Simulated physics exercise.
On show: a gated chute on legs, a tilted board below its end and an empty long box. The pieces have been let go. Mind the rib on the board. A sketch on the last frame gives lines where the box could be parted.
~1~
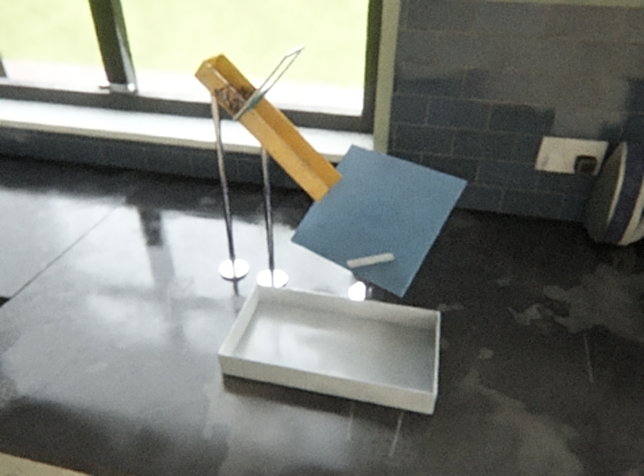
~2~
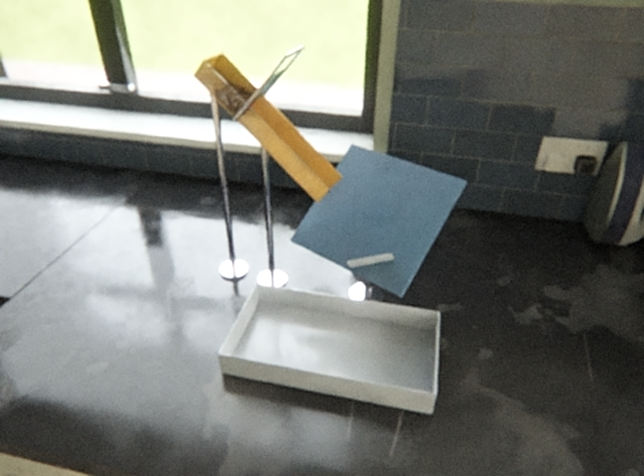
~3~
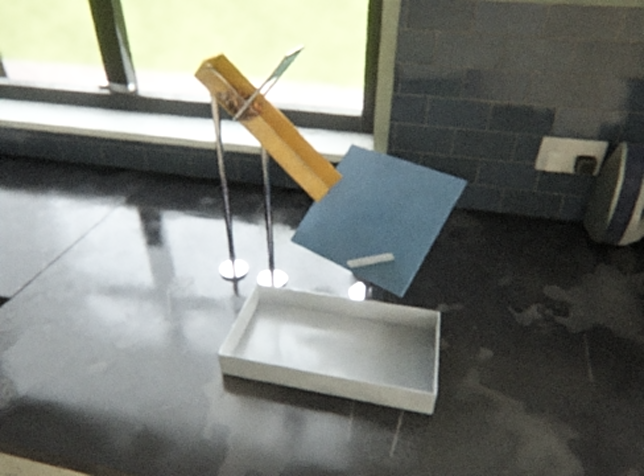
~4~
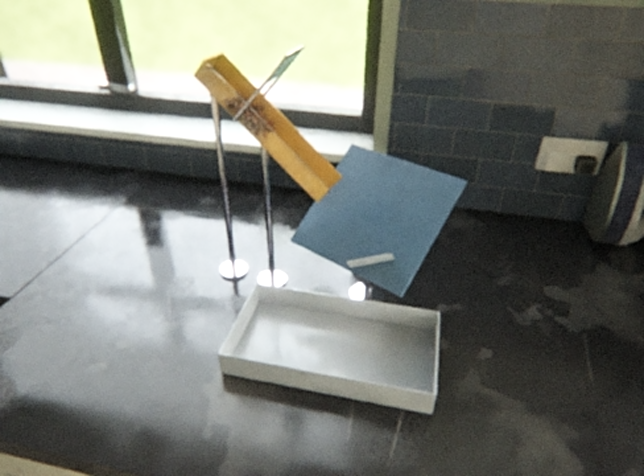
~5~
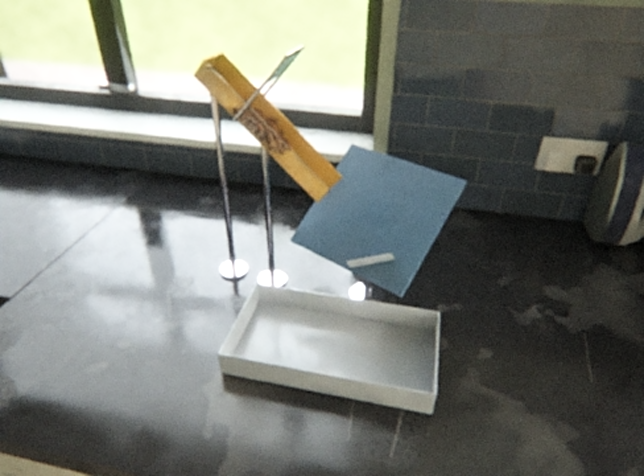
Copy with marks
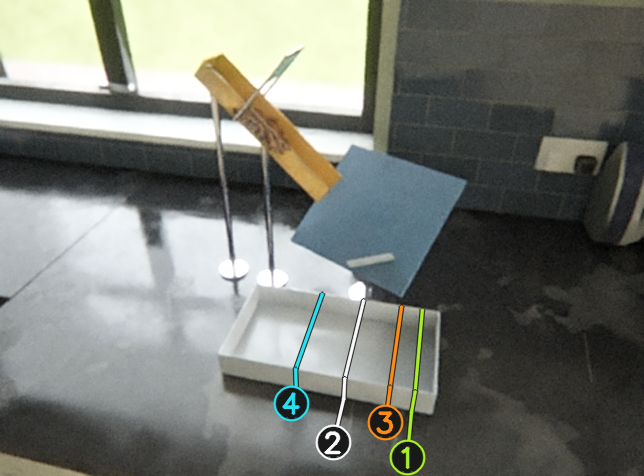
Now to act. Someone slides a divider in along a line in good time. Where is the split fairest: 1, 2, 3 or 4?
It is 4.
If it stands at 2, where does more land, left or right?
More lands on the left.
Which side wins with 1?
The left side.
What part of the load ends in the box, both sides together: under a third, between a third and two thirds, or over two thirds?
Over two thirds.
On the marked copy, line 1 crosses the front rim at (415, 390); line 2 crosses the front rim at (345, 377); line 3 crosses the front rim at (390, 386); line 4 crosses the front rim at (295, 368).
Choosing 1, of what is caught, all on the left of the divider, none on the right.
Choosing 2, of what is caught, nearly all on the left of the divider, a small part on the right.
Choosing 3, of what is caught, nearly all on the left of the divider, a stray few on the right.
Choosing 4, of what is caught, about a third on the left of the divider, about two thirds on the right.
